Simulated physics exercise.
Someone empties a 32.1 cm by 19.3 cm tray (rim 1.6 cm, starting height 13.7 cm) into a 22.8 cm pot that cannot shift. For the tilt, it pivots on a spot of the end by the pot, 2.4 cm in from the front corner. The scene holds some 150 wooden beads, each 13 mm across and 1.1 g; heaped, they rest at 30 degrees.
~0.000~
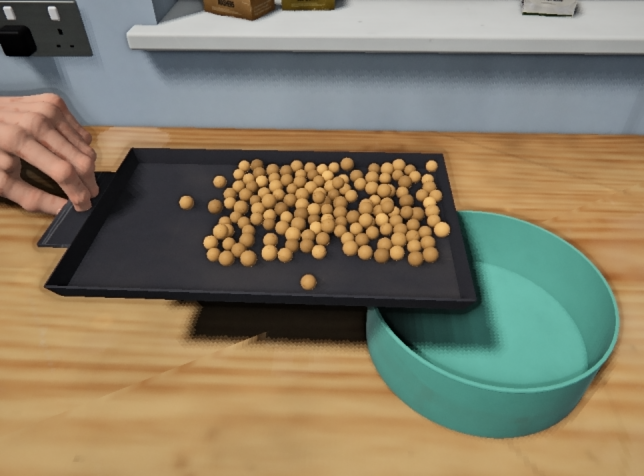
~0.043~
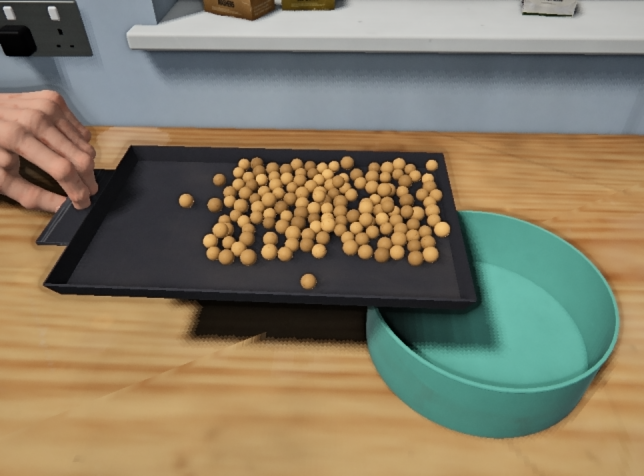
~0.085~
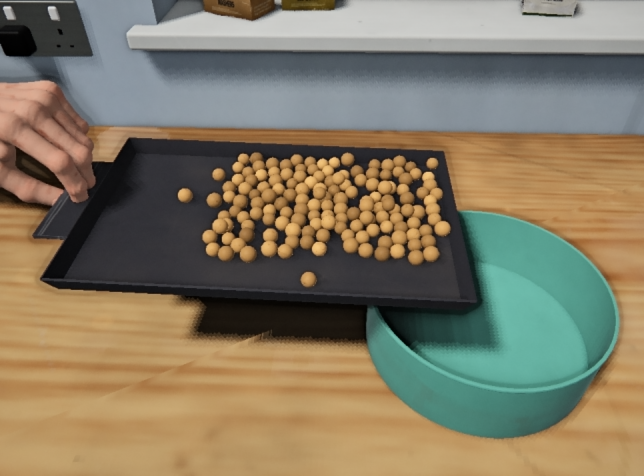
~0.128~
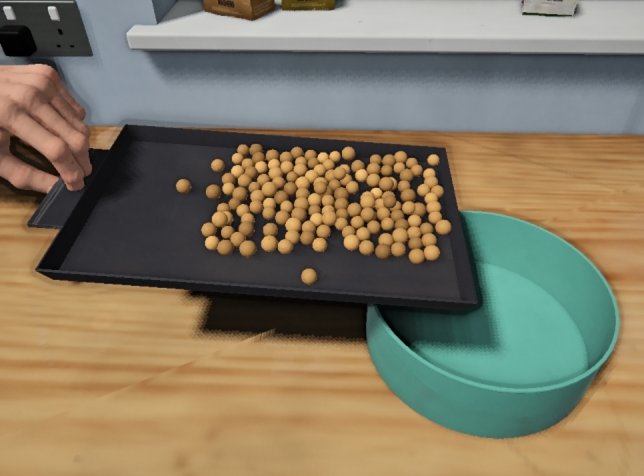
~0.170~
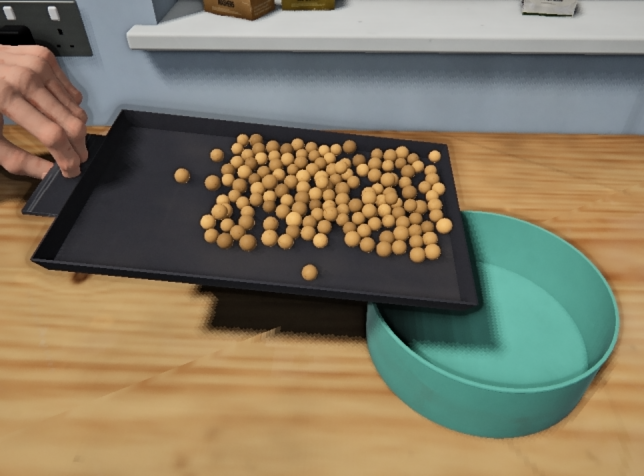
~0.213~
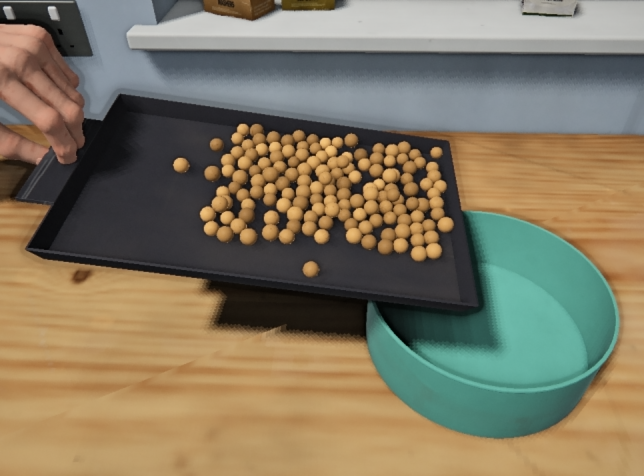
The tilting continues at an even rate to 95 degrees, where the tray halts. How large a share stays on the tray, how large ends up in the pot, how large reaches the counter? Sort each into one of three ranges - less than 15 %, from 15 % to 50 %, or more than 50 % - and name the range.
Ranges: Left on the tray: Less than 15 %; pot: More than 50 %; counter: From 15 % to 50 %.
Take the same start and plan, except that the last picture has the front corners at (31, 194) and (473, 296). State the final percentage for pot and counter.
You'd end with pot at 95 and counter at 5.
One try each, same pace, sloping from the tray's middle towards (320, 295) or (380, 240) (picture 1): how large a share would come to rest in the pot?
I'd put it at roughly 30 per cent for the first tilt and roughly 95 per cent for the second.
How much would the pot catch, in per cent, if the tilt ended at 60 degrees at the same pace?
In that case some 60 per cent.
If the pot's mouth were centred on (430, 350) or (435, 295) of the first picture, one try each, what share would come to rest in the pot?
100 % and 90 %.
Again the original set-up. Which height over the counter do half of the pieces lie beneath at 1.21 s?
Height: Around 12 cm.
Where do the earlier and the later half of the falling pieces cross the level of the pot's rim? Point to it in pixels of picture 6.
The first half passes near (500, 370) and the second half near (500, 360).
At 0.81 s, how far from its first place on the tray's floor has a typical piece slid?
Roughly 7 cm.
After 0.81 s, tilt 50 degrees; the tray holds 95 %, the pot 0 %.
After 1.21 s, tilt 77 degrees; the tray holds 40 %, the pot 30 %.
Then, at 1.69 s, tilt 95 degrees; the tray holds 0 %, the pot 75 %.
At rest (2.2 s), tray 0 %, pot 75 %, counter 25 %.
